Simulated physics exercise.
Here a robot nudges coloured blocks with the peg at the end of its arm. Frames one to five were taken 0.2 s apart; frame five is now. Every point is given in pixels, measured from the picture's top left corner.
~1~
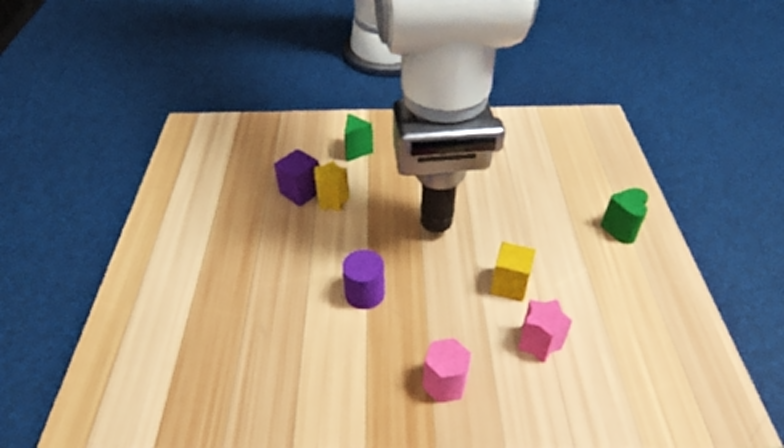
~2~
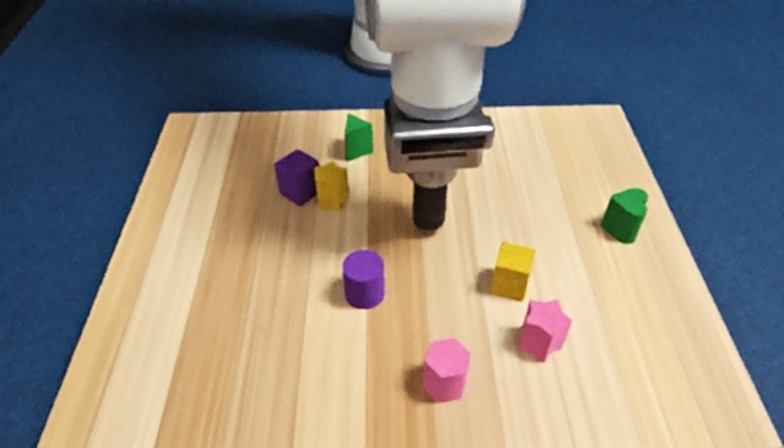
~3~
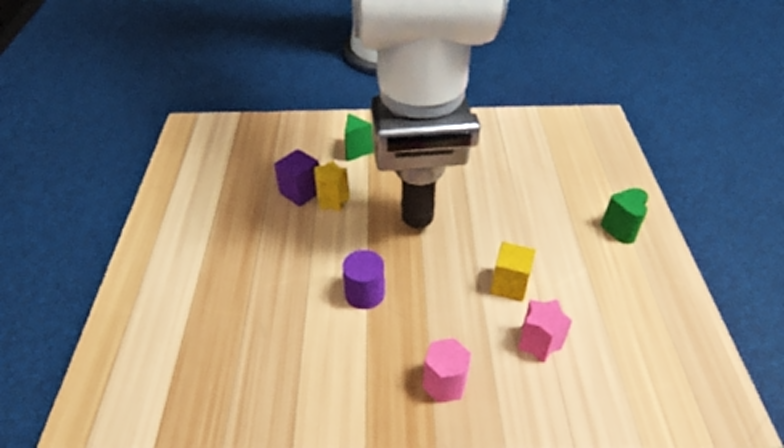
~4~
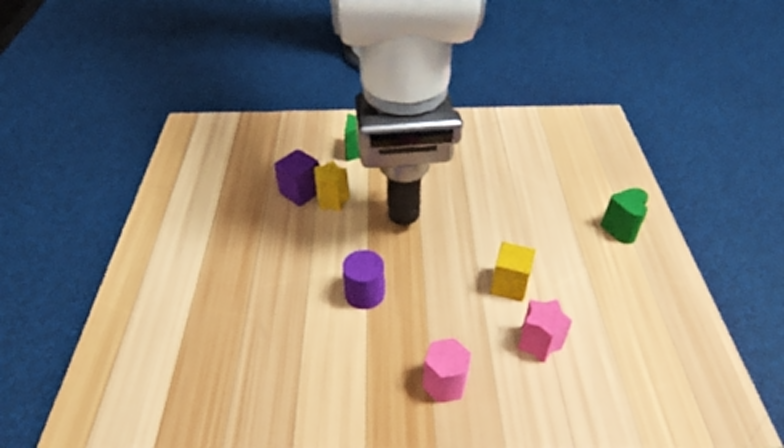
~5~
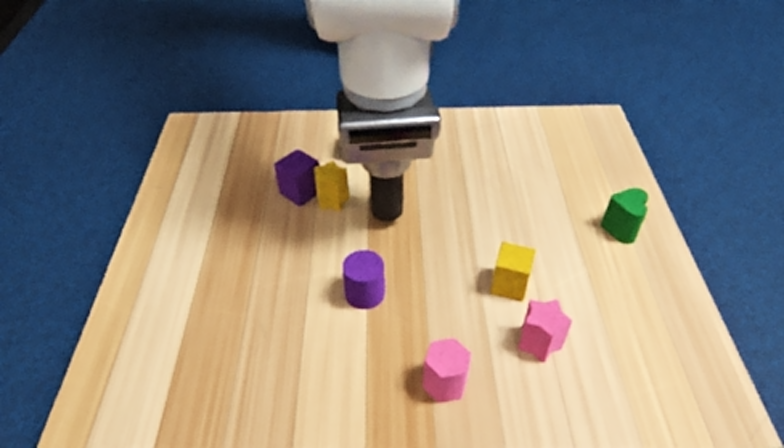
On a wooden board over blue cloth, a robot arm's dark peg sliding left among scattered coloured blocks, none of them moving.
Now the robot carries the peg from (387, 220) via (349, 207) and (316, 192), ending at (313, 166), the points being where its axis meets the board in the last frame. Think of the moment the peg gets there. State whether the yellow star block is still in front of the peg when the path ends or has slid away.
At the end of the path, the peg has already lost the yellow star block, which lies beside or behind it.
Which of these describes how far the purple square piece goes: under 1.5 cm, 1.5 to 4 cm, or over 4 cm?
It shifts over 4 cm.
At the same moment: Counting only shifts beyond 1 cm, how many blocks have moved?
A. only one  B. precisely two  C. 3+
My pick is B.
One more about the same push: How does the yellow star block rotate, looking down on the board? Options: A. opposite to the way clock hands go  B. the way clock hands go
A: Opposite to the way clock hands go.
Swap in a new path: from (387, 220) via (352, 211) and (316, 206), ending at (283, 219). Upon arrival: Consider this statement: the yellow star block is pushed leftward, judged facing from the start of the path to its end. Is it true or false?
That is false.
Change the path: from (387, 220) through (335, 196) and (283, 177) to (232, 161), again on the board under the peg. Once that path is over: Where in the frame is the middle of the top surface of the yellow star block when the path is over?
The yellow star block ends near (204, 147).
What follows on the original path. One third of the way, peg (348, 198); purple square piece (290, 160); yellow star block (321, 168).
Two thirds of the way, peg (315, 183); purple square piece (260, 151), turned 40° anticlockwise; yellow star block (291, 151), turned 15° clockwise.
At the end, peg (312, 157); purple square piece (252, 149), turned 55° anticlockwise; yellow star block (282, 136), turned 20° anticlockwise; green triangular block unmoved.
